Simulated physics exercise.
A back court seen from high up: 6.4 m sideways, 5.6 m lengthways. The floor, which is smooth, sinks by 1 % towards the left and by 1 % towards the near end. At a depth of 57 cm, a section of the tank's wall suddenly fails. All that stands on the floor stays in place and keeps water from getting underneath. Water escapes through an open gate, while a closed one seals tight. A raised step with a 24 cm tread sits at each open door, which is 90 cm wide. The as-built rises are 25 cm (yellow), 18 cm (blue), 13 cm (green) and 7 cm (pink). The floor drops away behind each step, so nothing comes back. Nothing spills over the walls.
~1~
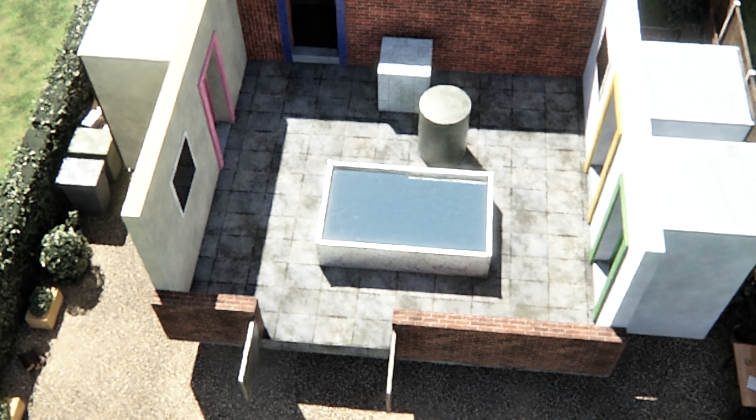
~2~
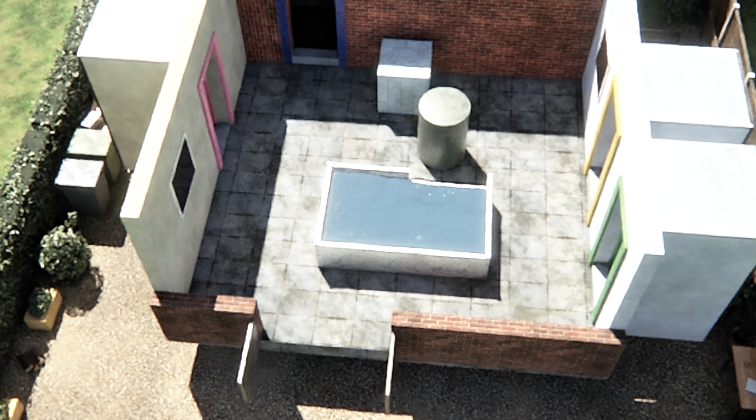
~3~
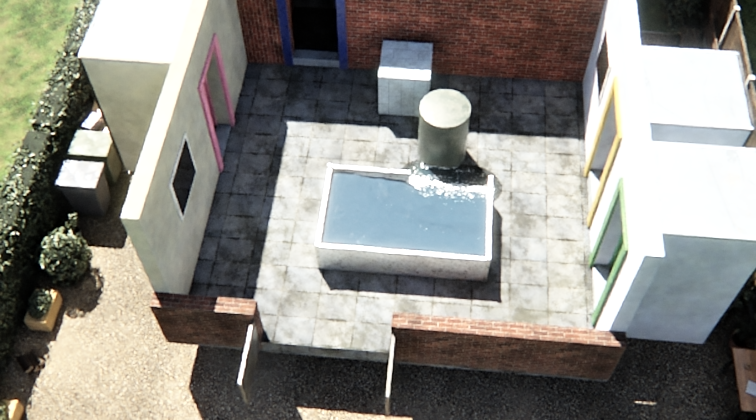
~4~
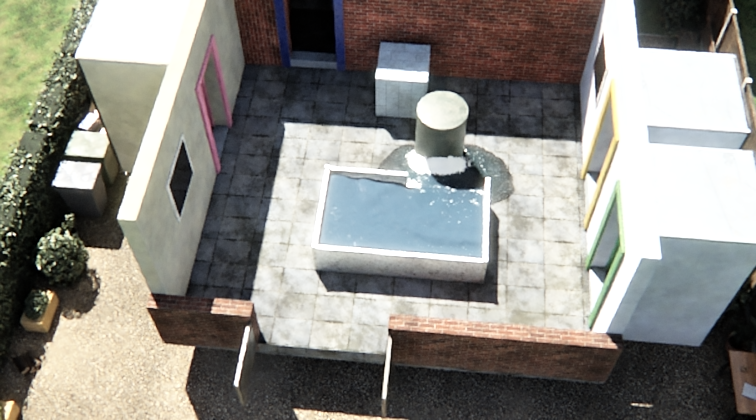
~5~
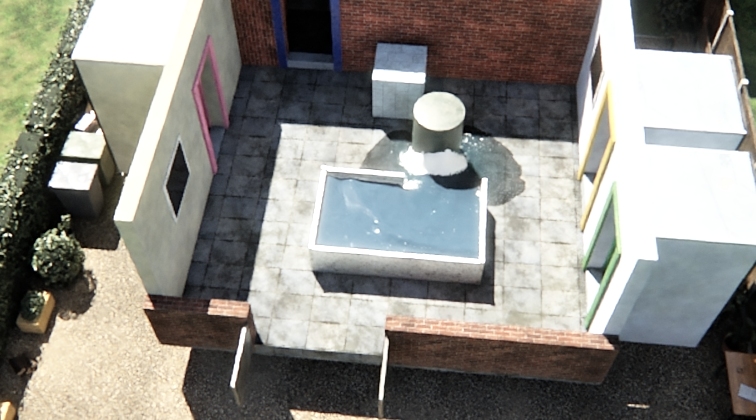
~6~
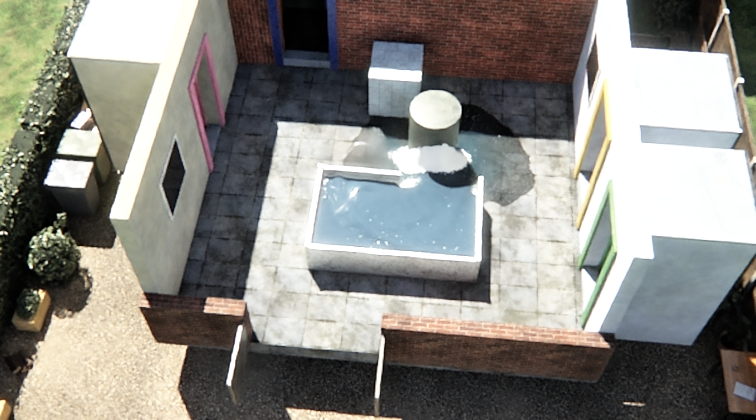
In a walled, paved courtyard seen from above, a rectangular tank of water sits still beside a grey cylinder. Water then breaks out through the tank's far side, foaming around the cylinder's base, and spreads across the paving in a widening dark sheet while the surface inside ripples.
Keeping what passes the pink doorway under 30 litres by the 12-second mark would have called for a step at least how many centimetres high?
It would have called for about 8 cm.
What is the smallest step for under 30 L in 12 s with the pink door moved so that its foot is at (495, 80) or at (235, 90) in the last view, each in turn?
Minimums: Roughly 11.5 cm and 9.0 cm.
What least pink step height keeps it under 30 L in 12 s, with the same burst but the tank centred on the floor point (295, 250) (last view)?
Then roughly 7.0 cm.
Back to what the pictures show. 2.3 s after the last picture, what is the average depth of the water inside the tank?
The average depth is some 26 cm.
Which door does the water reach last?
Green.
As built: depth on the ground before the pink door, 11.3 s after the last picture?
Some 8.0 centimetres.
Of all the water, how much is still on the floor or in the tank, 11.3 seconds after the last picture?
Close to 90 in a hundred.
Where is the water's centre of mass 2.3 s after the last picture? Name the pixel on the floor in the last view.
Around (424, 173).
Then, 0.7 s after the last picture water covers 30 % of the floor, deepest (40 cm) near (437, 174); it has not reached the pink door.
Then, 2.3 s after the last picture water covers 55 % of the floor, deepest (26 cm) near (426, 182); 10 cm at the pink door, 2 litres in over its 7 cm step.
Then, 11.3 s after the last picture water covers 100 % of the floor, deepest (14 cm) near (172, 321); 8 cm at the pink door, 52 litres in over its 7 cm step.
At the pink door as built, the water peaked near 12 cm, 7.7 s after the last picture.
With a step of 6.5 cm, 65 litres would have come in within the 12 s; with 9 cm, 15 litres. So under 30 litres takes about 8 cm.
